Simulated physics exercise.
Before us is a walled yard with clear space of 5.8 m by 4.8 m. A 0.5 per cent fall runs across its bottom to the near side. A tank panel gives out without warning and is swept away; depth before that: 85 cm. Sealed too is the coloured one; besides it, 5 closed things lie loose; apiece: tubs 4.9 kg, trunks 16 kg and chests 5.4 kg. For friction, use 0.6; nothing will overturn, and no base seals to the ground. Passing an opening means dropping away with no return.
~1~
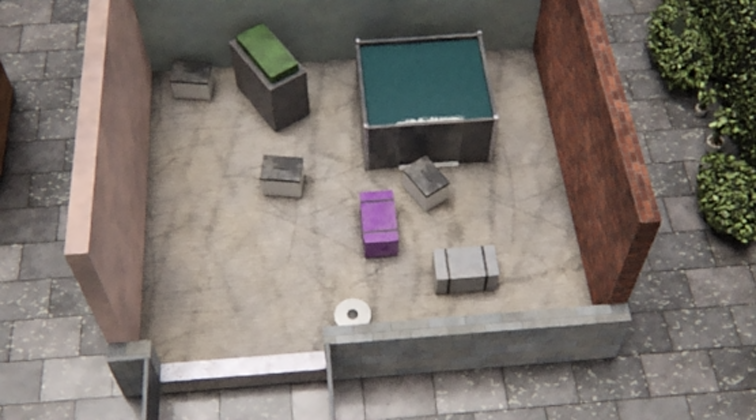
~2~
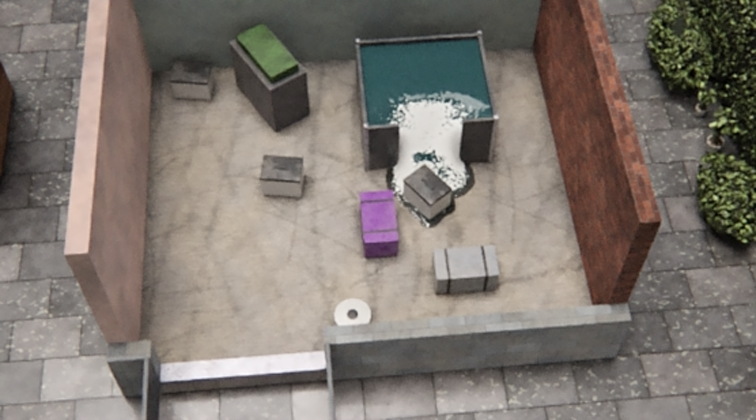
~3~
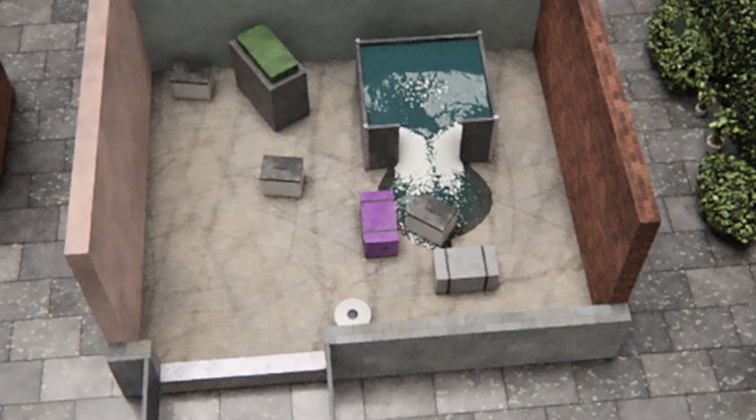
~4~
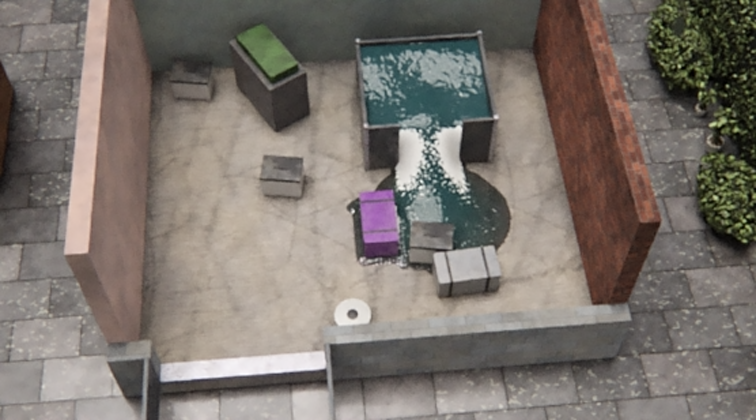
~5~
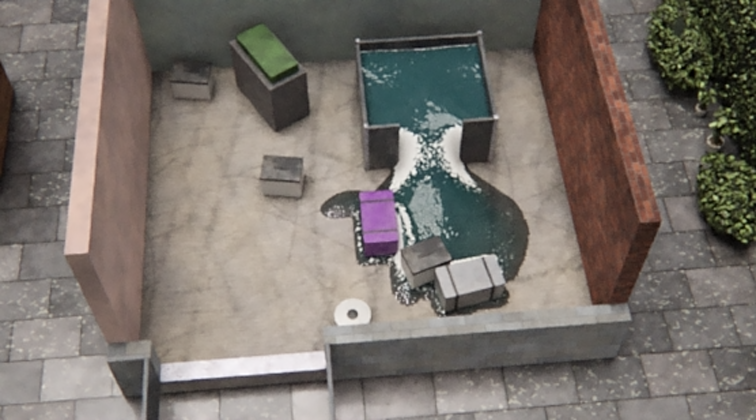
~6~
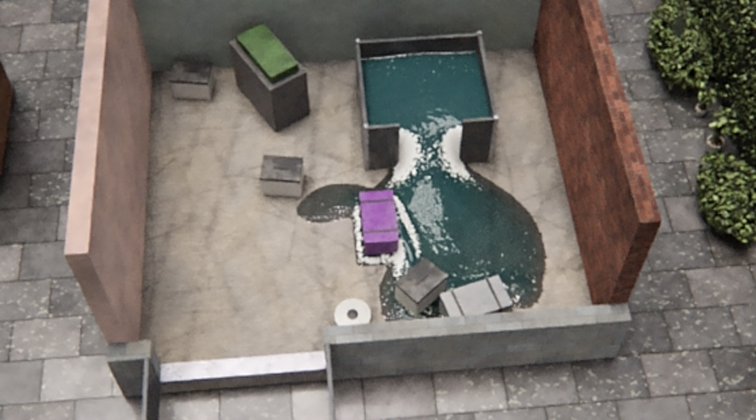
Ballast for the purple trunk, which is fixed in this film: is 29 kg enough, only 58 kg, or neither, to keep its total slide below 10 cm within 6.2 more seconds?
Neither.
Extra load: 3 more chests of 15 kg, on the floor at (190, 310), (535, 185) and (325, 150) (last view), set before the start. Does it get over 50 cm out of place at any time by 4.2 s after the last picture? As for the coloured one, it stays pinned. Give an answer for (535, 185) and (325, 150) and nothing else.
Beyond it, within it.
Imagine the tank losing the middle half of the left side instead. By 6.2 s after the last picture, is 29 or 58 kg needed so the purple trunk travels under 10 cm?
Result: Lesser mass sufficient.
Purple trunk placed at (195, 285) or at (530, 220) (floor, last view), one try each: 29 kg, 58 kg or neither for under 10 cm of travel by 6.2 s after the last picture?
At the first place you need the bigger mass, and at the second nothing works.
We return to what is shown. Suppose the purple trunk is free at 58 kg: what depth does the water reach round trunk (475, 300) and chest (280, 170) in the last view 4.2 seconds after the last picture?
Around 11 cm and 2 cm.
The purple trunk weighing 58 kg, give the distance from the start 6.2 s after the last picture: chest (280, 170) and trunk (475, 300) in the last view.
Net shift, one by one: 40 cm / 250 cm.
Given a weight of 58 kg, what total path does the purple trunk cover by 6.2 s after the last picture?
Roughly 60 centimetres altogether.
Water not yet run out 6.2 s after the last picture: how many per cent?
Still held: Near 88 %.
Then, 0.6 s after the last picture the purple trunk would be 107 cm from its start with 29 kg and 51 cm from its start with 58 kg; 7 cm of water round it then.
Then, 2.3 s after the last picture the purple trunk would be 141 cm from its start with 29 kg and 62 cm from its start with 58 kg; 4 cm of water round it then.
Then, 4.2 s after the last picture the purple trunk would be 160 cm from its start with 29 kg and 62 cm from its start with 58 kg; 6 cm of water round it then.
Then, 6.2 s after the last picture the purple trunk would be 165 cm from its start with 29 kg and 62 cm from its start with 58 kg; 6 cm of water round it then.
